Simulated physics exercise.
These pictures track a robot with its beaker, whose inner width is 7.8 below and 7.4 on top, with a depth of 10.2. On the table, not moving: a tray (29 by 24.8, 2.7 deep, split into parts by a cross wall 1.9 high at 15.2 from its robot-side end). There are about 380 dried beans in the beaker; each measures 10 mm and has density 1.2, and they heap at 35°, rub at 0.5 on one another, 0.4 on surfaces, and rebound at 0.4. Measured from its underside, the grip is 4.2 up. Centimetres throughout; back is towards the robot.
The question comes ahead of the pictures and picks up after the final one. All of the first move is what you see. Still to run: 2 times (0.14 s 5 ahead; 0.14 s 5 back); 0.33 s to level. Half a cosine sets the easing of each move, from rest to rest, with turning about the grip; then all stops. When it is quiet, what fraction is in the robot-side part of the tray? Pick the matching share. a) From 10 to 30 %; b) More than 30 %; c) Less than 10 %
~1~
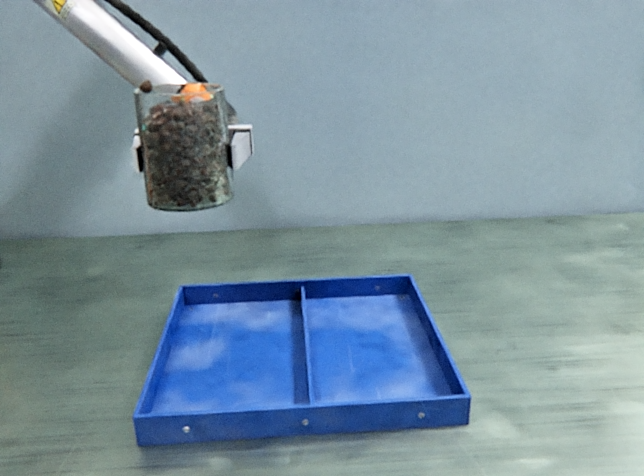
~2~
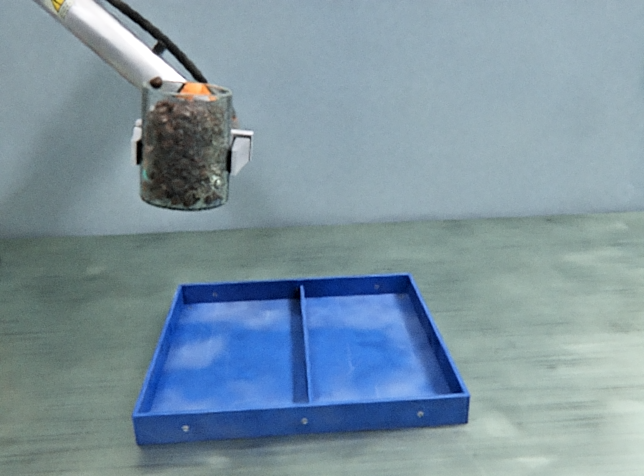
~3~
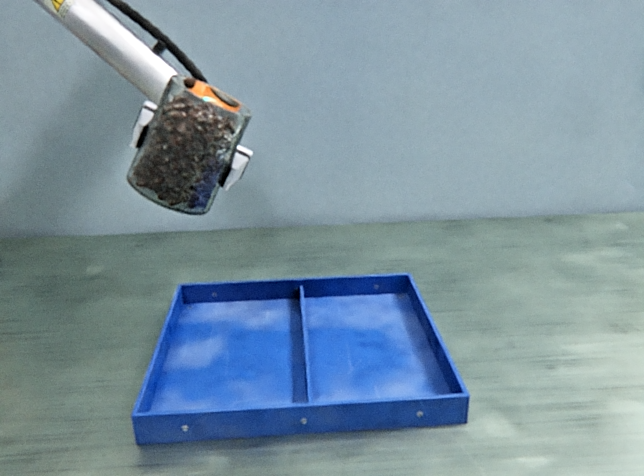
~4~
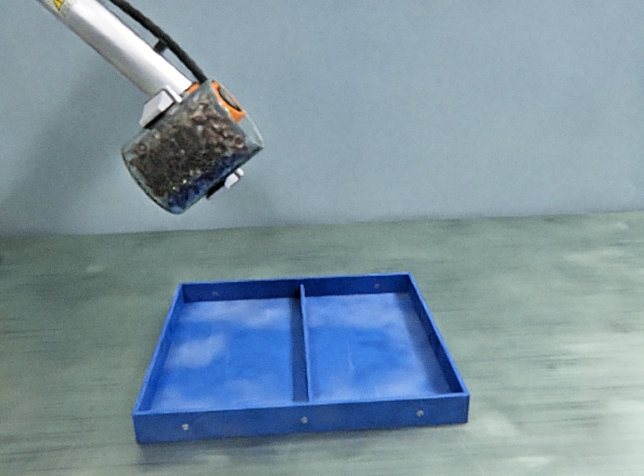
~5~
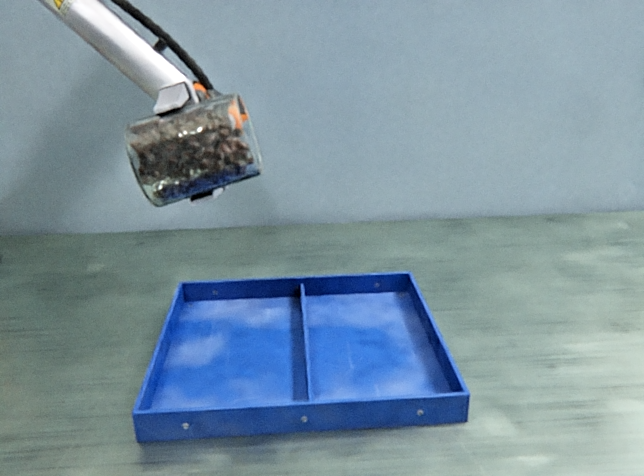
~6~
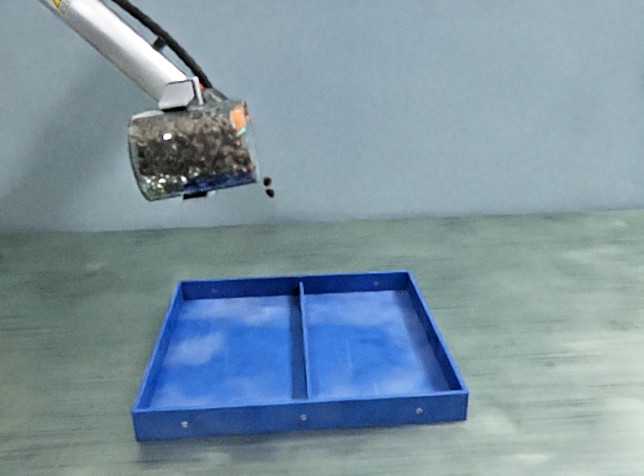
a, from 10 to 30 %.
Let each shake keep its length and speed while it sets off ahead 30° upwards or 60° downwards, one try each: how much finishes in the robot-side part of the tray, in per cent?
I'd say close to 15 percent for the first and close to 5 percent for the second.
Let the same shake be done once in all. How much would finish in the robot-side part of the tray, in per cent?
That change gives some 10 percent.
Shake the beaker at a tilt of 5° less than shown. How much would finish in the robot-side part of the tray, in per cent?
I'd put it close to 10 per cent.
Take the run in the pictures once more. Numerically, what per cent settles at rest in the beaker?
Around 40 in a hundred.
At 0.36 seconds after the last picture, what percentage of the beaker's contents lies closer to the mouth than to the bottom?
Something near 45 per cent is there.
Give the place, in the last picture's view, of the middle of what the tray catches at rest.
Roughly at pixel (343, 343).
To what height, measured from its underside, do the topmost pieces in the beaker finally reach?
I'd say near 5.0 cm from the bottom.
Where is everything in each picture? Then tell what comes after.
In the first frame, the beaker middle at (186, 147), level; upper third of the load around (184, 129), from x 145 to 225, top at y 90; 376 in the beaker.
In the second frame, the beaker middle at (186, 146), tilted 8° forward; upper third of the load around (185, 128), from x 150 to 225, top at y 85.
In the third frame, the beaker middle at (190, 147), tilted 29° forward; upper third of the load around (187, 130), from x 135 to 235, top at y 85.
In the fourth frame, the beaker middle at (194, 148), tilted 54° forward; upper third of the load around (191, 132), from x 135 to 240, top at y 105.
In the fifth frame, the beaker middle at (196, 150), tilted 75° forward; upper third of the load around (185, 134), from x 135 to 245, top at y 115.
In the sixth frame, the beaker middle at (195, 150), tilted 83° forward; upper third of the load around (181, 133), from x 135 to 270, top at y 115; 375 in the beaker, 1 in flight or on a rim.
Then, 0.36 s on, tilted 83° forward, highest piece 24 above the table; 253 in the beaker, 54 in the far-side part, 3 in the robot-side part, 66 in flight or on a rim.
Then, 0.71 s on, tilted 47° forward, highest piece 25 above the table; 160 in the beaker, 153 in the far-side part, 50 in the robot-side part, 3 on the table or floor, 10 in flight or on a rim.
Then, 1.09 s on, level, highest piece 23 above the table; 159 in the beaker, 158 in the far-side part, 56 in the robot-side part, 3 on the table or floor.
Then, 2.14 s on, level, highest piece 23 above the table; 159 in the beaker, 158 in the far-side part, 56 in the robot-side part, 3 on the table or floor.
In the end, 159 in the beaker, 158 in the far-side part, 56 in the robot-side part, 3 on the table or floor. That is 15 % in the robot-side part of the tray.
